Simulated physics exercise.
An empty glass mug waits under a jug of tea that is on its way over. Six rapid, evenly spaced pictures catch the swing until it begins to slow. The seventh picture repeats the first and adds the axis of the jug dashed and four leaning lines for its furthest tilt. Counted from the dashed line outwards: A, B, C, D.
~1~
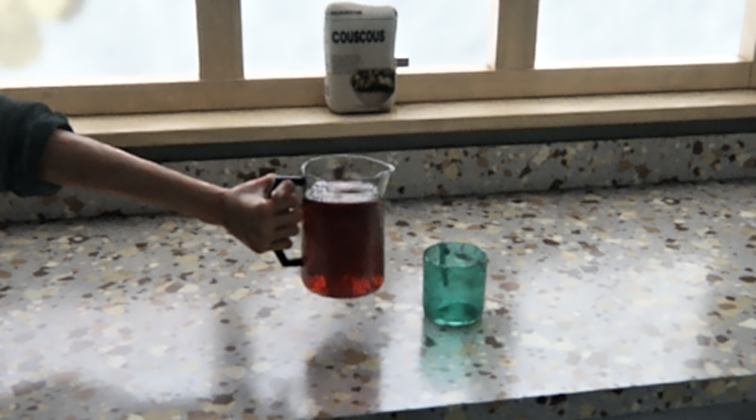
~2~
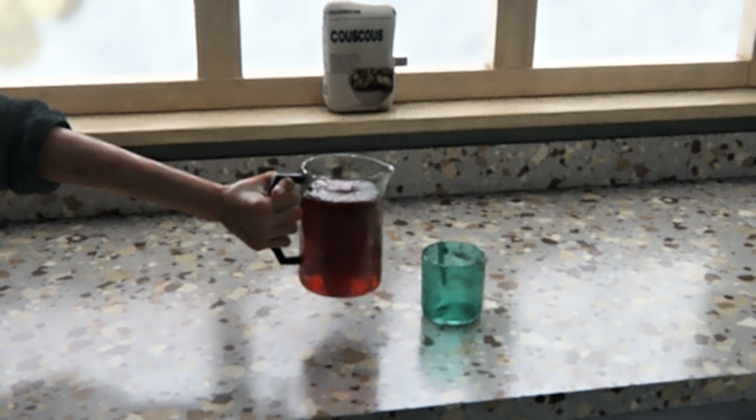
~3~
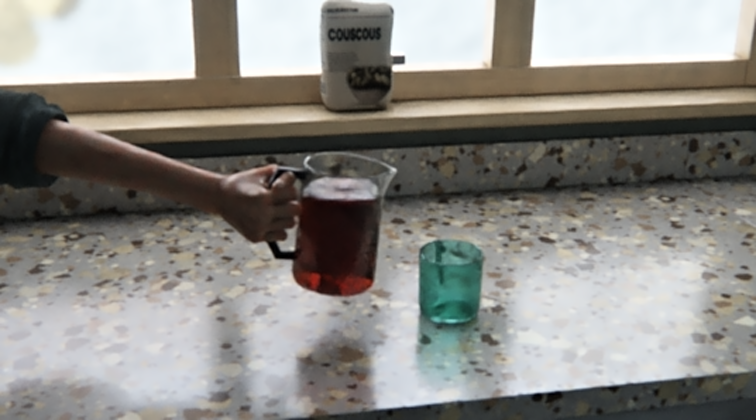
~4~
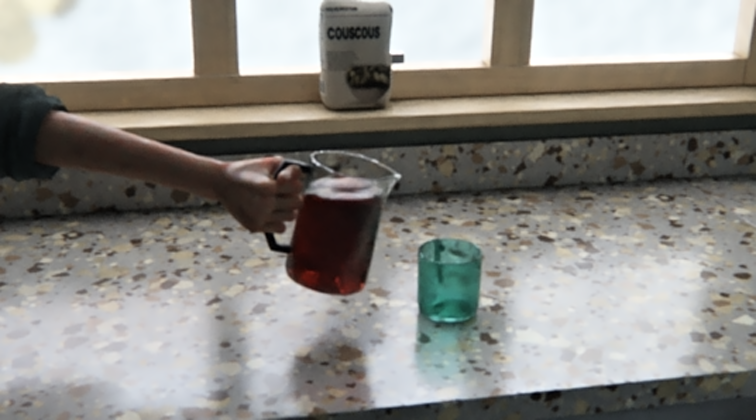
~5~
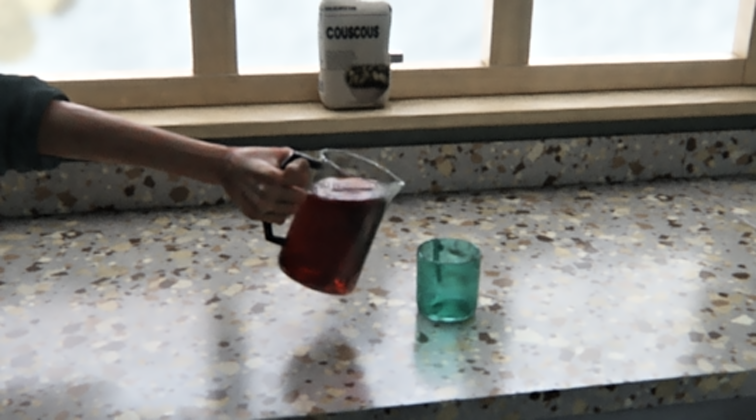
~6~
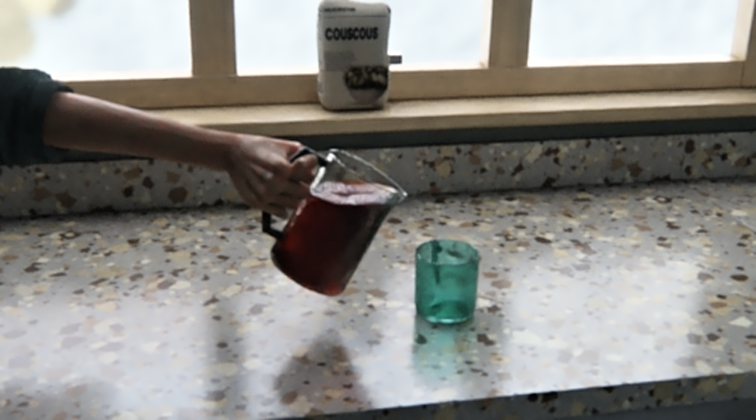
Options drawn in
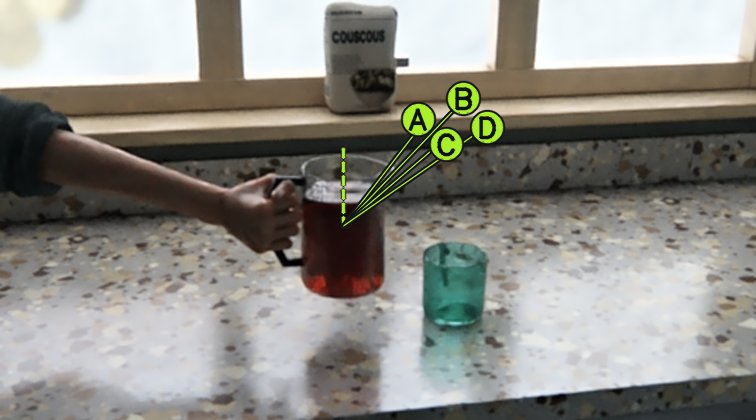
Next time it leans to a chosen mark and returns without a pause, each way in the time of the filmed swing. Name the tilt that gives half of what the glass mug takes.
Best: D.
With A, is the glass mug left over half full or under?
Under.
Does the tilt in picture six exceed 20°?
Yes.
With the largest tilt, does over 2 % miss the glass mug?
No, it does not.
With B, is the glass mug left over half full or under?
Under half.
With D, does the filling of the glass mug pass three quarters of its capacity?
No, it does not.
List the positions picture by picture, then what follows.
Upright, lip at (392, 168); rim of the glass mug round (455, 254); nothing has left yet.
Upright, lip at (392, 168); nothing has left yet.
Tipped about 6°, lip at (394, 170); nothing has left yet.
Tipped about 13°, lip at (398, 175); nothing has left yet.
Tipped about 21°, lip at (403, 183); nothing has left yet.
Tipped about 30°, lip at (406, 194); nothing has left yet.
On the marked copy, A at (412, 136); B at (452, 111); C at (429, 151); D at (472, 136).
With A, the glass mug ends with about 10 % of what it can hold.
With B, the glass mug ends with about 20 % of what it can hold.
With C, the glass mug ends with about 32 % of what it can hold.
With D, the glass mug ends with about 49 % of what it can hold.
